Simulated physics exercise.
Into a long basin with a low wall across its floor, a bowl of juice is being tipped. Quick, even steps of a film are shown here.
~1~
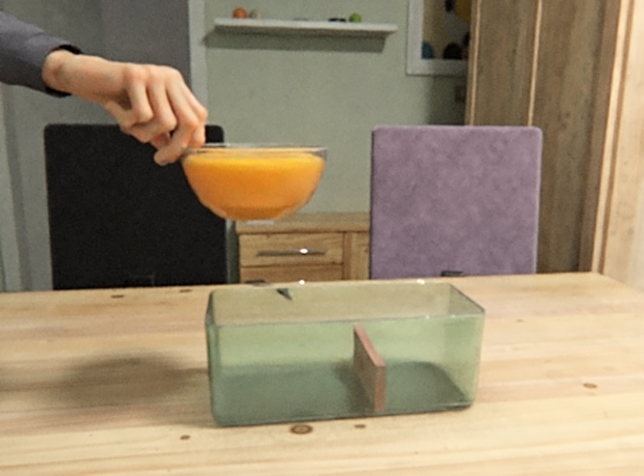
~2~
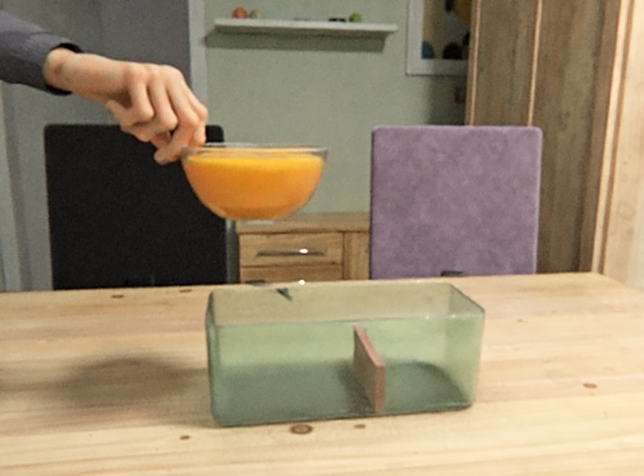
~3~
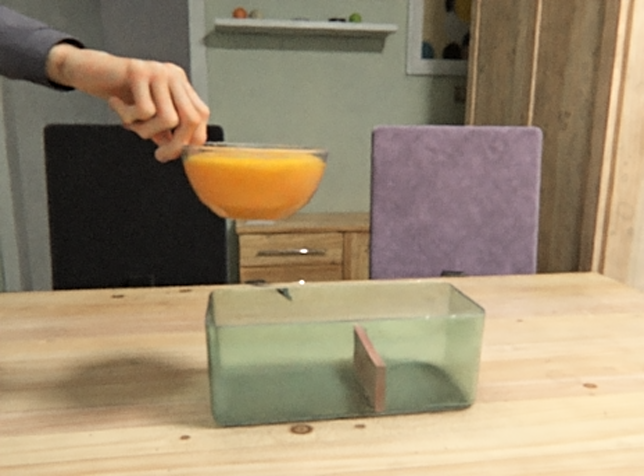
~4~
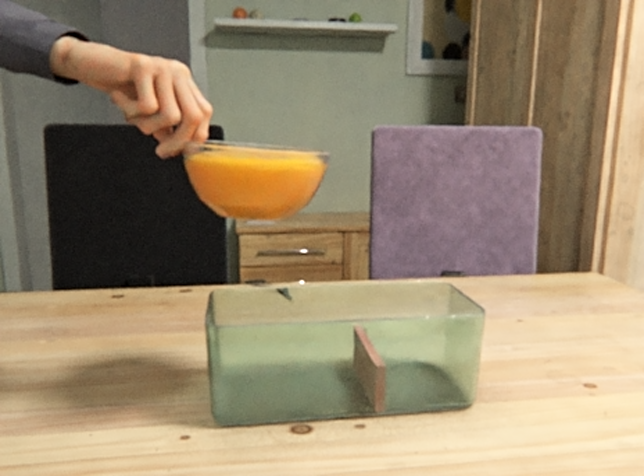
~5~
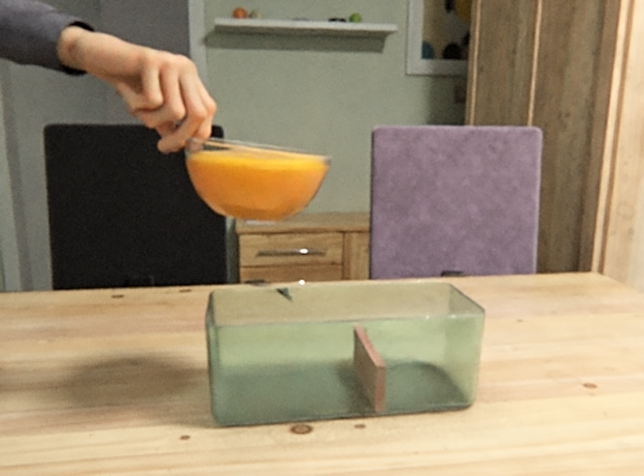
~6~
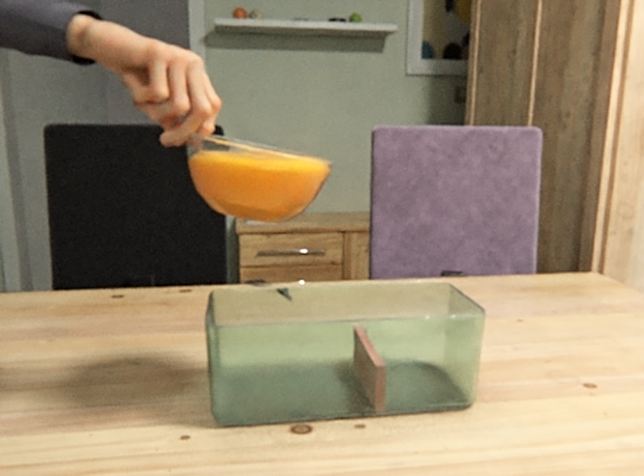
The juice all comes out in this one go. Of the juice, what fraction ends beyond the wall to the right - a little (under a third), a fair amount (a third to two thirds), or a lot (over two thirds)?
A fair amount, a third to two thirds.
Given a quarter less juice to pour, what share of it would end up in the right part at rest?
Near 45 %.
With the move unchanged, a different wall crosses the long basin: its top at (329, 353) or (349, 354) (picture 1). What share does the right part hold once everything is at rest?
First try close to 90 percent, second try close to 75 percent.
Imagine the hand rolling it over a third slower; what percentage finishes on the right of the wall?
It comes to 70 per cent or so.
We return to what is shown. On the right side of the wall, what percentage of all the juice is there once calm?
About 55 per cent.
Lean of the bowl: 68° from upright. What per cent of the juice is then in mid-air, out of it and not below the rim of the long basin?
Near 40 parts in a hundred.
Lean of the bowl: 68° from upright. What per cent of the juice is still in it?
Around 45 in a hundred has not poured out yet.
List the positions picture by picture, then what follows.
Tilt 0°; pouring edge (326, 149); surface from (185, 157) to (322, 158); the long basin's rim runs from (208, 308) to (466, 298); the wall's top is at (368, 346), in the first frame.
Tilt 0°; pouring edge (326, 149); surface from (185, 157) to (322, 158), in the second frame.
Tilt 2°; pouring edge (327, 151); surface from (185, 156) to (322, 159), in the third frame.
Tilt 4°; pouring edge (328, 154); surface from (187, 155) to (323, 160), in the fourth frame.
Tilt 8°; pouring edge (329, 159); surface from (189, 155) to (325, 161), in the fifth frame.
Tilt 12°; pouring edge (330, 164); surface from (191, 155) to (327, 162), in the sixth frame.
A moment on, the bowl is tipped part way and 43 per cent is still to pour, 2 is left of the wall and 13 right of it.
Next, the bowl is tipped on its side and 3 per cent is still to pour, 29 is left of the wall and 57 right of it.
Then the bowl is tipped on its side and 0 per cent is still to pour, 41 is left of the wall and 55 right of it.
Later the bowl is tipped on its side and 0 per cent is still to pour, 42 is left of the wall and 55 right of it.
Finally, 42 per cent lies left of the wall, 55 right of it and 3 outside.
